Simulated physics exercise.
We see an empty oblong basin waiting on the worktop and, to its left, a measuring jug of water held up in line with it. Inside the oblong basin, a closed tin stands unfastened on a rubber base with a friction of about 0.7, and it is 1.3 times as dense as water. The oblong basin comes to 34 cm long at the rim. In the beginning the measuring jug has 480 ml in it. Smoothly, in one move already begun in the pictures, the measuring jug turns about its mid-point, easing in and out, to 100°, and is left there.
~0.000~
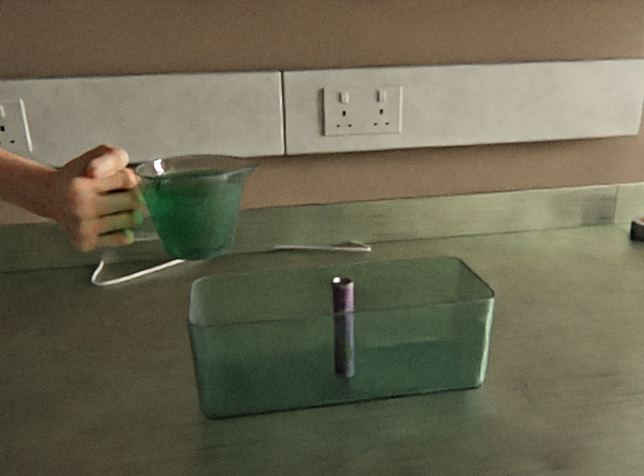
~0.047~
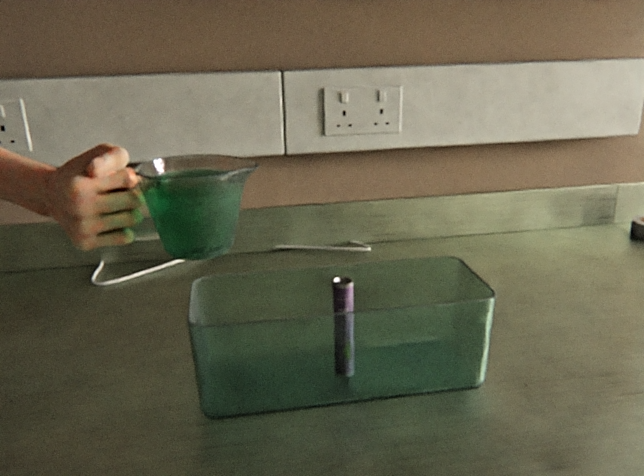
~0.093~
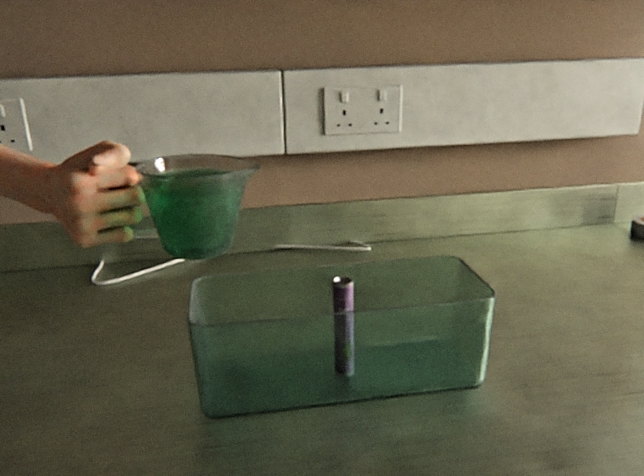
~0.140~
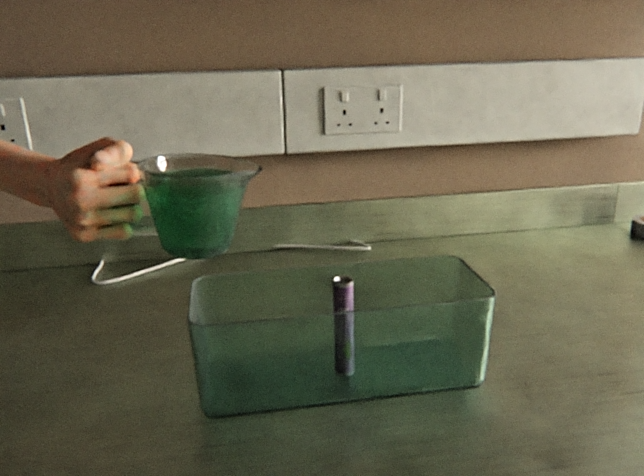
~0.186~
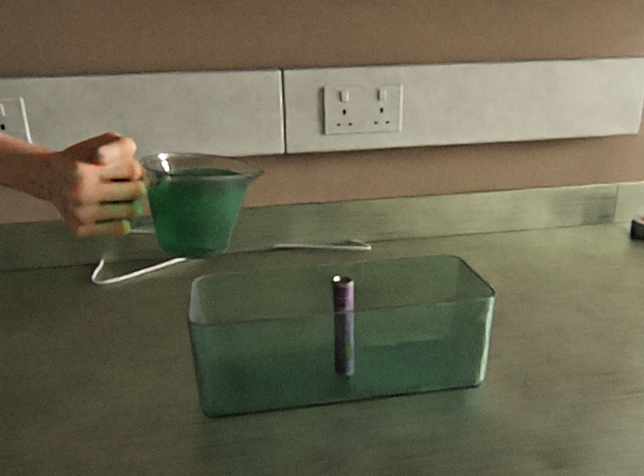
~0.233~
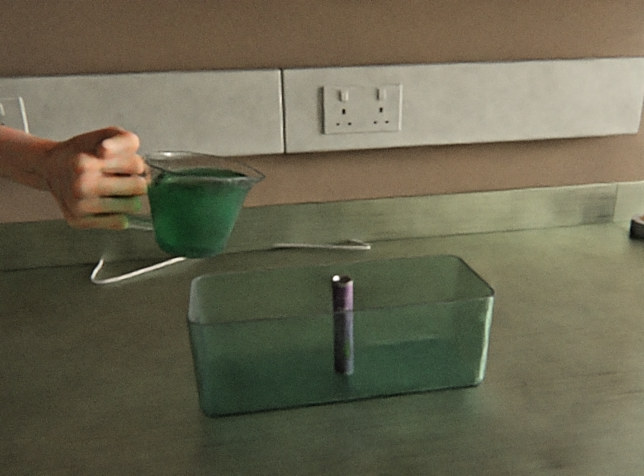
A hand slowly tilts a jug of green liquid slightly rightward above an oblong basin.
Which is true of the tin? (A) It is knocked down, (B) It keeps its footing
Option B: It keeps its footing.
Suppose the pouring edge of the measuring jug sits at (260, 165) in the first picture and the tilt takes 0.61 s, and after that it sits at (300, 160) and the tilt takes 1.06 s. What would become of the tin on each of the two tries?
Run one: It does not tip. Run two: It tumbles.
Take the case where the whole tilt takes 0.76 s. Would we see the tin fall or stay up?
The tin stays balanced.
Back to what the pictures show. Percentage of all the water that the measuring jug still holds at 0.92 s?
Roughly 10 per cent.
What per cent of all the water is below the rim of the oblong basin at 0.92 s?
80 per cent or thereabouts.
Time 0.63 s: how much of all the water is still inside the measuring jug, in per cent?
Around 64 percent.
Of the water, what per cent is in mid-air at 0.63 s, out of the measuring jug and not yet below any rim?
About 22 per cent.
Then, 0.63 s in, the tilt is 65° and 64 per cent is still to pour; the tin stands where it began.
Then, 0.92 s in, the tilt is 96° and 11 per cent is still to pour; the tin stands where it began.
Then, 1.23 s in, the tilt is 100° and 0 per cent is still to pour; the tin stands where it began.
Then, 1.56 s in, the tilt is 100° and 0 per cent is still to pour; the tin stands where it began.
Finally, the tin stands where it began.
